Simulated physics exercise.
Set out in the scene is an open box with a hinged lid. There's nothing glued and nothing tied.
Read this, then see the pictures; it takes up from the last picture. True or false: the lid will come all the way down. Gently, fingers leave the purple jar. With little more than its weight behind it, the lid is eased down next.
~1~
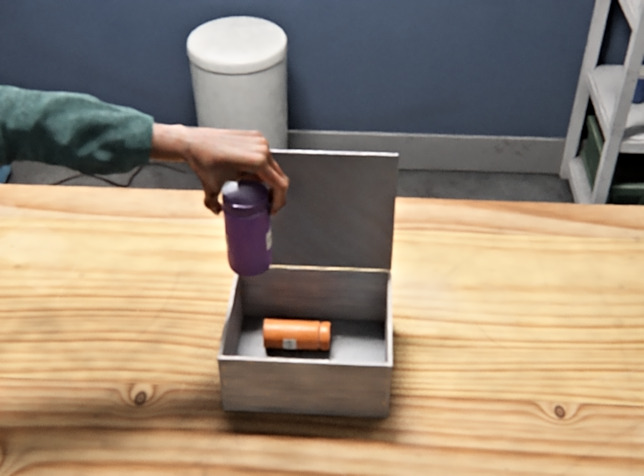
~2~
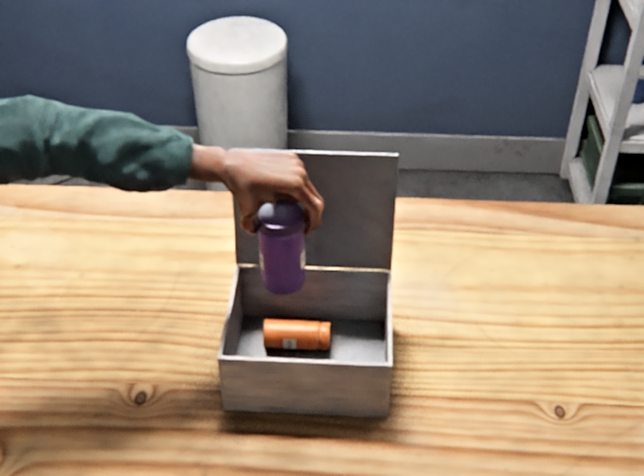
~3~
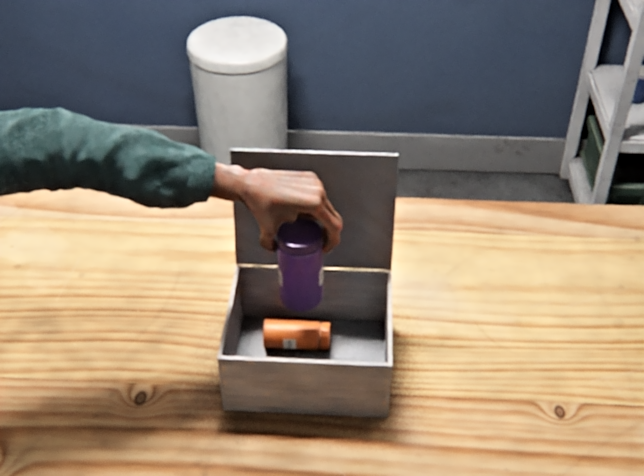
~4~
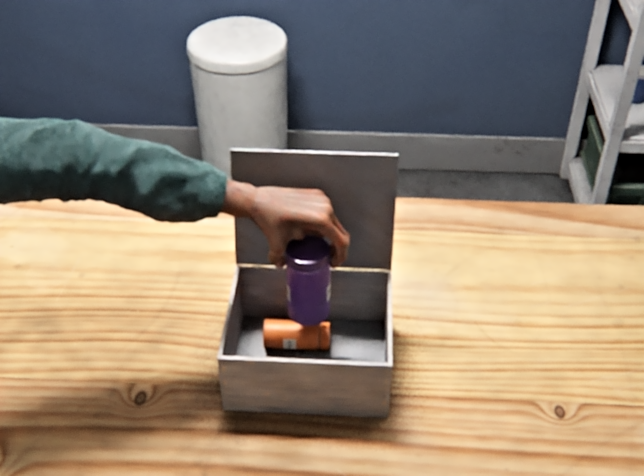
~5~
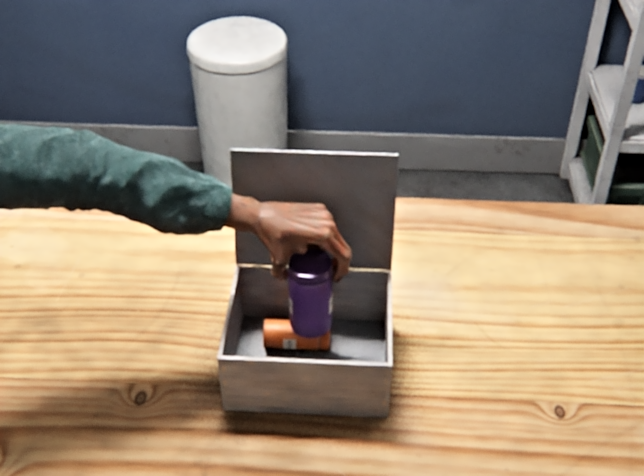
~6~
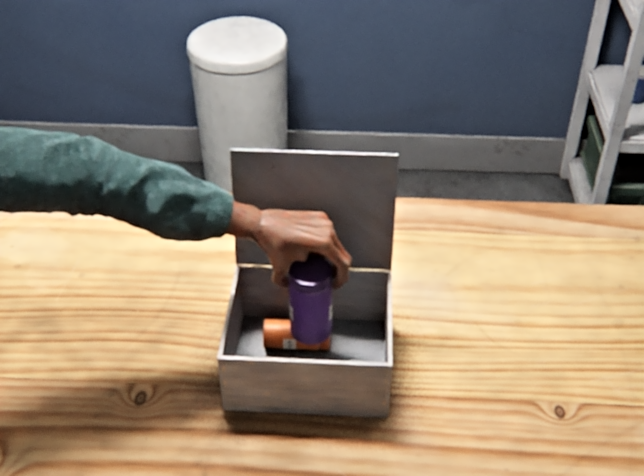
True.
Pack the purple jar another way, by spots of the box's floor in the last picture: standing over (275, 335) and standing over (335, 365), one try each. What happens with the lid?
The lid is blocked with the first placement and settles down with the second.
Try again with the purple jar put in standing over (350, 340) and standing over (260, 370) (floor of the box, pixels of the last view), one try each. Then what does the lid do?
First, the lid won't shut; second, the lid won't shut.
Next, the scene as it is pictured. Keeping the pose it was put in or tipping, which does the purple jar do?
It ends up leaning.
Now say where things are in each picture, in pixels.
The first frame shows coming down; purple jar (247, 228); orange shaker (297, 335).
The second frame shows coming down; purple jar (282, 248); orange shaker (297, 335).
The third frame shows coming down; purple jar (300, 265); orange shaker (297, 335).
The fourth frame shows coming down; purple jar (309, 281); orange shaker (297, 335).
The fifth frame shows coming down; purple jar (311, 294); orange shaker (297, 335).
The sixth frame shows put in, still held; purple jar (311, 301).
Then, 0.50 s past the last view, purple jar on its side near (311, 359); orange shaker displaced about its own width.
Then, 1.40 s past the last view, lid 73° above the rim; purple jar on its side near (319, 361); orange shaker displaced about its own width.
Then, 1.70 s past the last view, lid 48° above the rim; purple jar on its side near (320, 361); orange shaker displaced about its own width.
Then, 2.00 s past the last view, lid 14° above the rim; purple jar on its side near (321, 360); orange shaker displaced about its own width.
Finally, lid shut; down or leaning hard in the box, purple jar; orange shaker still in place. Final places as the last picture's camera would see them, purple jar near (322, 360).
